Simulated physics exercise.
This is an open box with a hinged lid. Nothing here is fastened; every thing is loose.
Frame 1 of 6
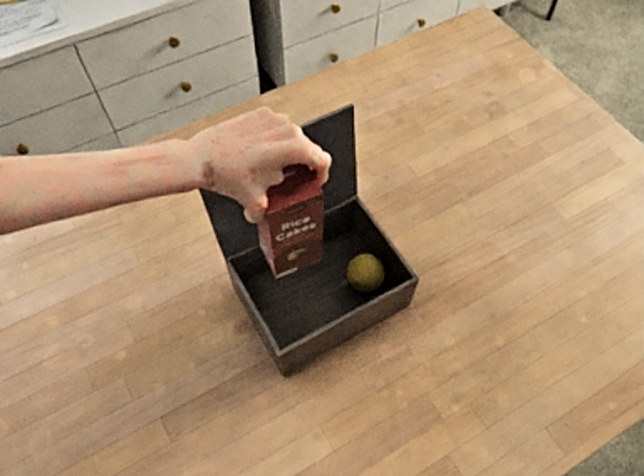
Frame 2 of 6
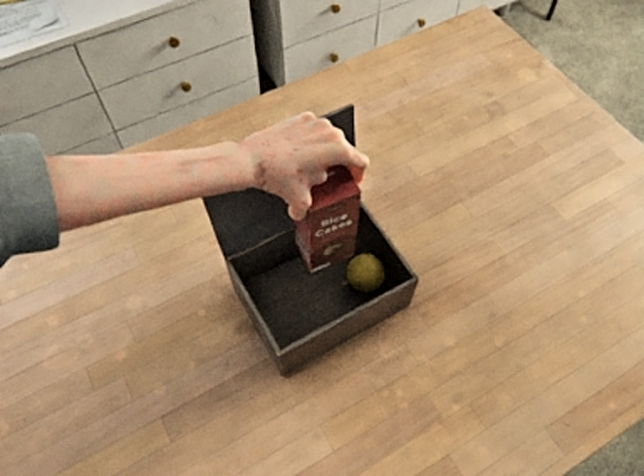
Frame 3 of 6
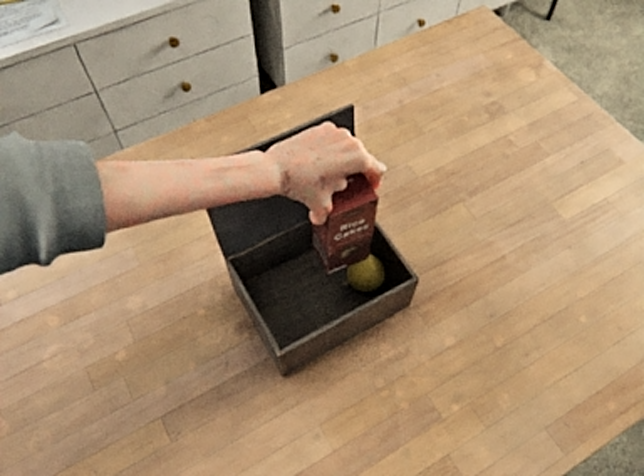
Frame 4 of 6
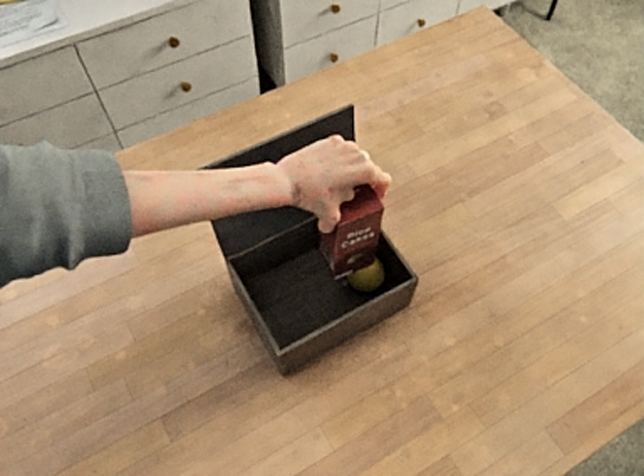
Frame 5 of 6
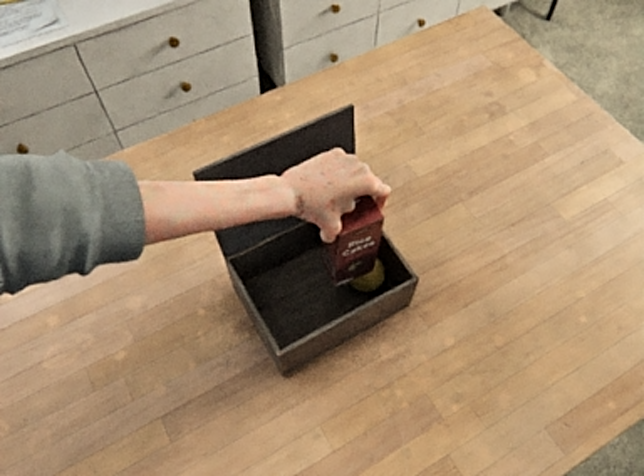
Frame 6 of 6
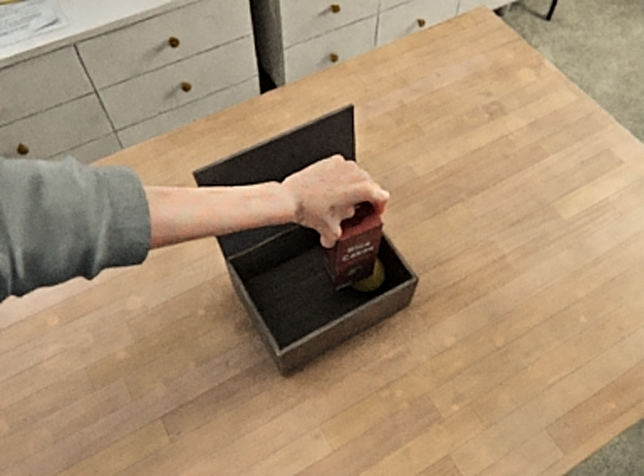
A light wooden table in a room with white drawers behind it is seen from above at an angle by a still camera. An open dark box with a raised hinged lid holds a round yellow-green lemon at its right side. From the left, a grey-sleeved arm moves a red rice cakes carton rightward, then lowers it inside, partly covering the lemon.
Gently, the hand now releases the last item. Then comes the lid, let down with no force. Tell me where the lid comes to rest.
Down on the rim.
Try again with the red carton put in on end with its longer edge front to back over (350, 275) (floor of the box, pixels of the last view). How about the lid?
Result: Lid drops fully.
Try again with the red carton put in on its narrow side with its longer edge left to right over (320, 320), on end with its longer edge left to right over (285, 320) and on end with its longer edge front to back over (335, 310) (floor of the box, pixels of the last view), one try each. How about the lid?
Well, first time it goes down fine, second time it won't go down, and third time it won't go down.
Then, 0.40 s later than the last frame, red carton on its side near (306, 290).
Then, 1.30 s later than the last frame, lid 78° above the rim; red carton on its side near (307, 296).
Then, 1.70 s later than the last frame, lid 51° above the rim; red carton on its side near (307, 296).
Then, 2.10 s later than the last frame, lid 15° above the rim; red carton on its side near (307, 296).
When it is over, lid shut; lying over in the box, red carton; yellow lemon as before. End places, in pixels of the last picture, red carton near (307, 296).
